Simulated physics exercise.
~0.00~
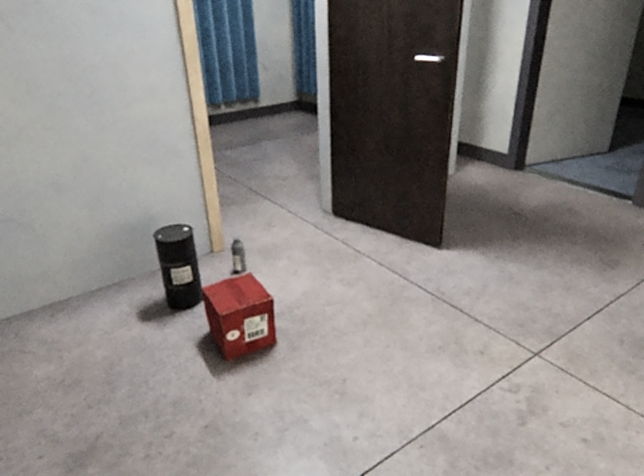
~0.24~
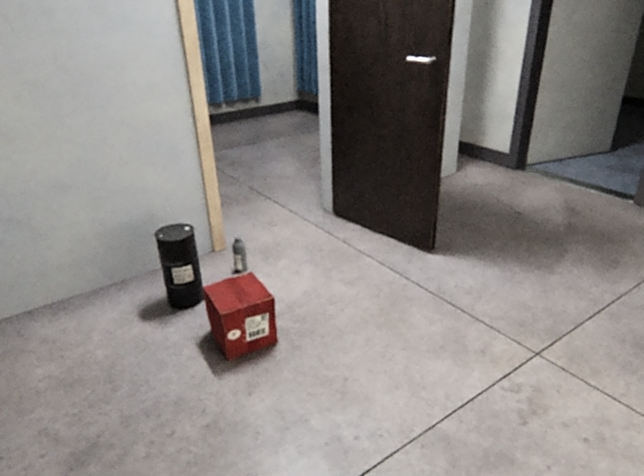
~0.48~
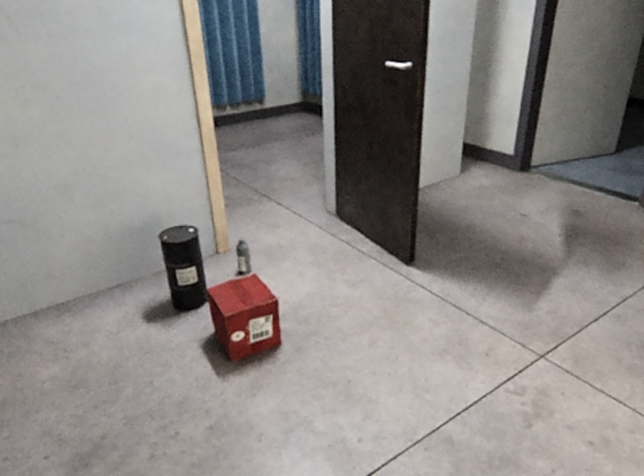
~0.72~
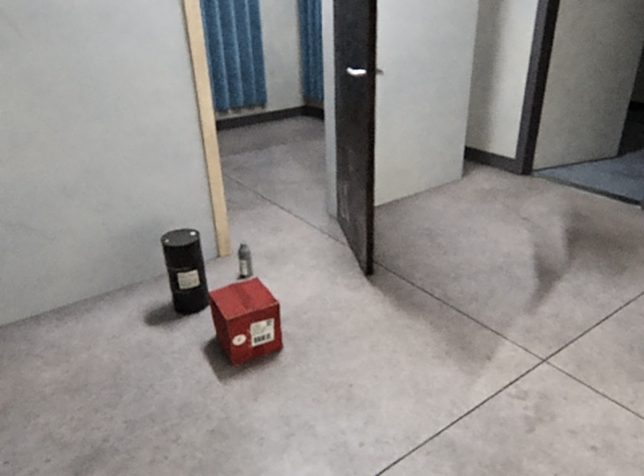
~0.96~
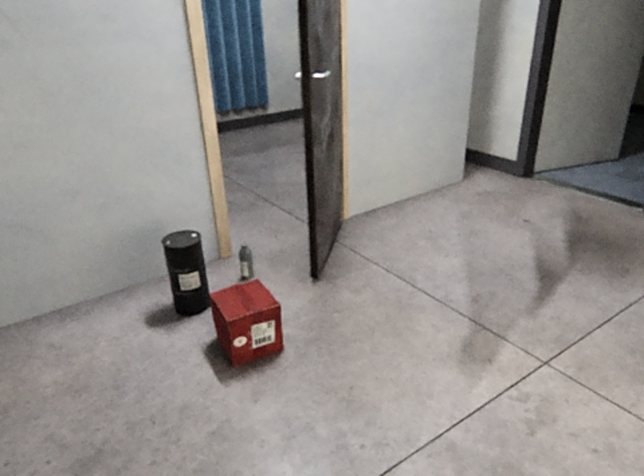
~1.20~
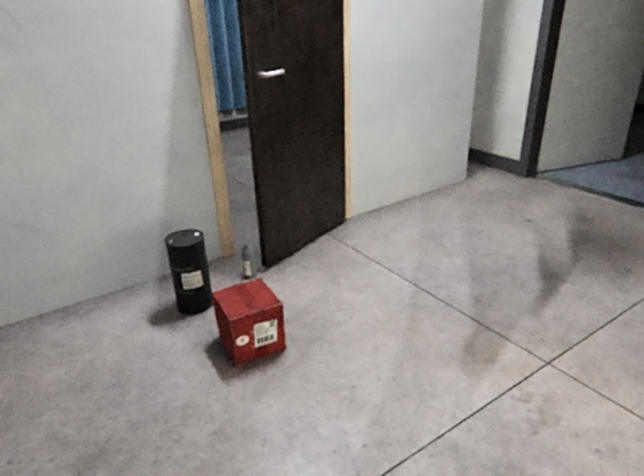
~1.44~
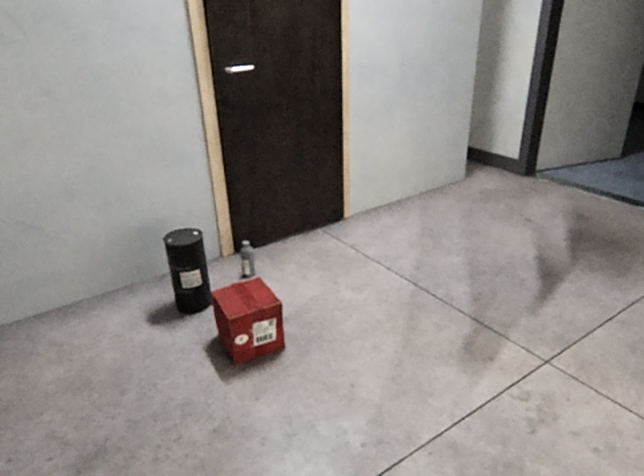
A dark door that stood wide open swung steadily round to the left, passing behind a red box, a black canister and a small grey bottle on the floor, and ended up shut in its frame, with all three things left where they were.
